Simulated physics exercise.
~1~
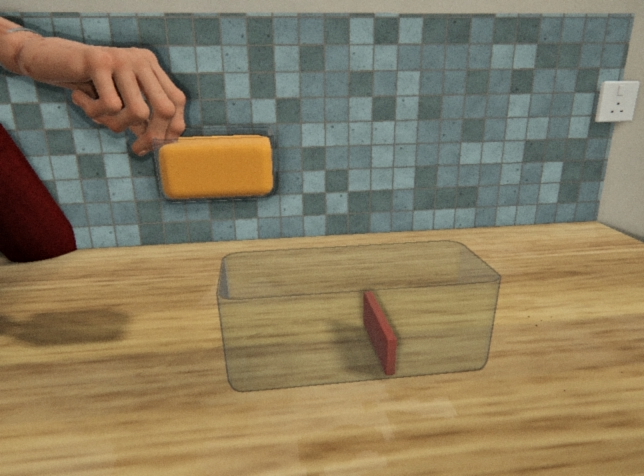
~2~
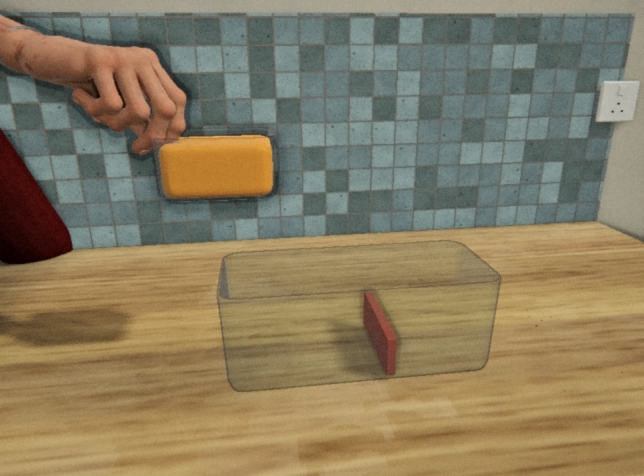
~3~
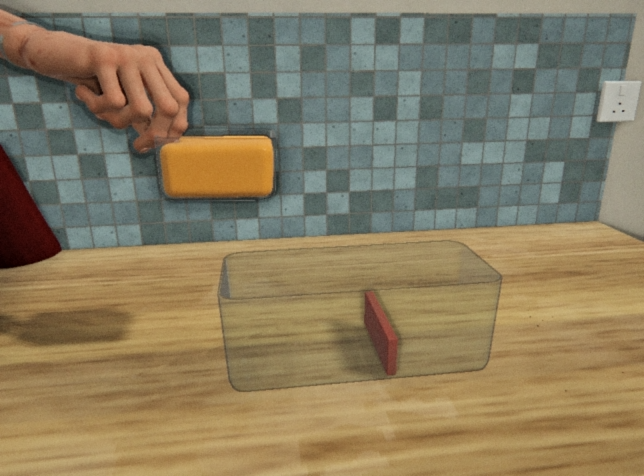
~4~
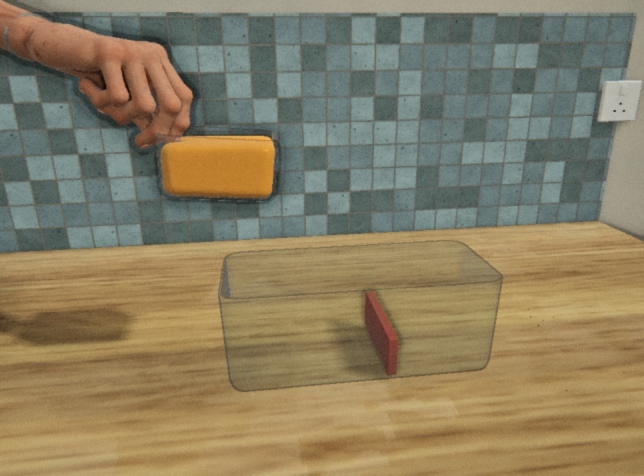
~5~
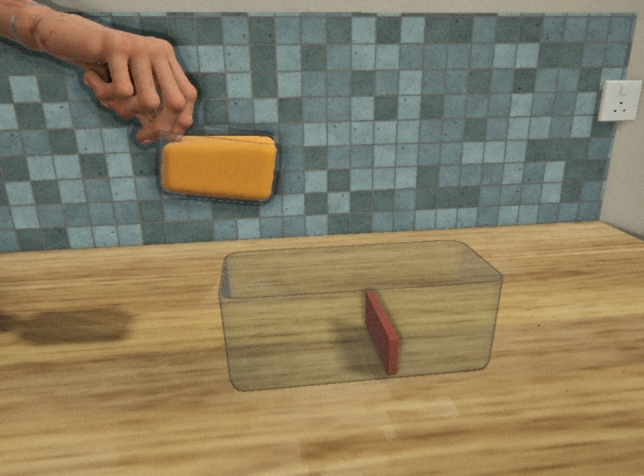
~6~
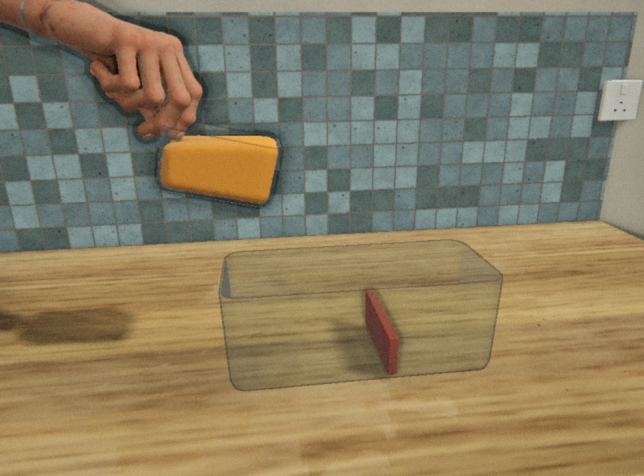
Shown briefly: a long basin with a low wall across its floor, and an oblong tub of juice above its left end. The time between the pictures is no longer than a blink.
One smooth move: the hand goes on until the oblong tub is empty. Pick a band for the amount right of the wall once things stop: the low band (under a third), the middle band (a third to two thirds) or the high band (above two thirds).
The low band.
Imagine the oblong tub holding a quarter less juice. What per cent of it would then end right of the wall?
About 0 %.
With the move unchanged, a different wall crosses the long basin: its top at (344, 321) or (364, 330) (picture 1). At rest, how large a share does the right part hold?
45 % then 15 %, approximately.
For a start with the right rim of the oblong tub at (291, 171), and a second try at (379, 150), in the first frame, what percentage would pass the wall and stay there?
Result, first then second: About 0 % and about 90 %.
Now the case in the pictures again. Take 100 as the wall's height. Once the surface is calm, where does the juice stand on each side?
Left part: 40 per cent; right part: 0.
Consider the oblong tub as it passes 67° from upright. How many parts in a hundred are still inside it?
45 %.
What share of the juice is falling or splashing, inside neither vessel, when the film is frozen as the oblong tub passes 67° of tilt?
Airborne fraction: Approx. 35 %.
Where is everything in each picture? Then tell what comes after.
It leans 0°; its right rim is at (272, 133); the juice meets the walls at (164, 144) and (270, 141); the long basin's rim runs from (221, 276) to (479, 260); the wall's top is at (379, 314), in the first picture.
It leans 1°; its right rim is at (272, 134); the juice meets the walls at (164, 143) and (271, 141), in the second picture.
It leans 2°; its right rim is at (274, 135); the juice meets the walls at (165, 144) and (272, 142), in the third picture.
It leans 5°; its right rim is at (275, 138); the juice meets the walls at (167, 143) and (273, 142), in the fourth picture.
It leans 8°; its right rim is at (277, 141); the juice meets the walls at (167, 143) and (275, 142), in the fifth picture.
It leans 13°; its right rim is at (279, 145); the juice meets the walls at (169, 143) and (277, 142), in the sixth picture.
A moment on, the oblong tub is tipped part way and 45 per cent is still to pour, 20 is left of the wall and 0 right of it.
Next, the oblong tub is tipped on its side and 8 per cent is still to pour, 82 is left of the wall and 2 right of it.
Then the oblong tub is tipped right over and 0 per cent is still to pour, 95 is left of the wall and 3 right of it.
Later the oblong tub is tipped right over and 0 per cent is still to pour, 97 is left of the wall and 3 right of it.
In the end 97 per cent lies left of the wall, 3 right of it and 0 outside.
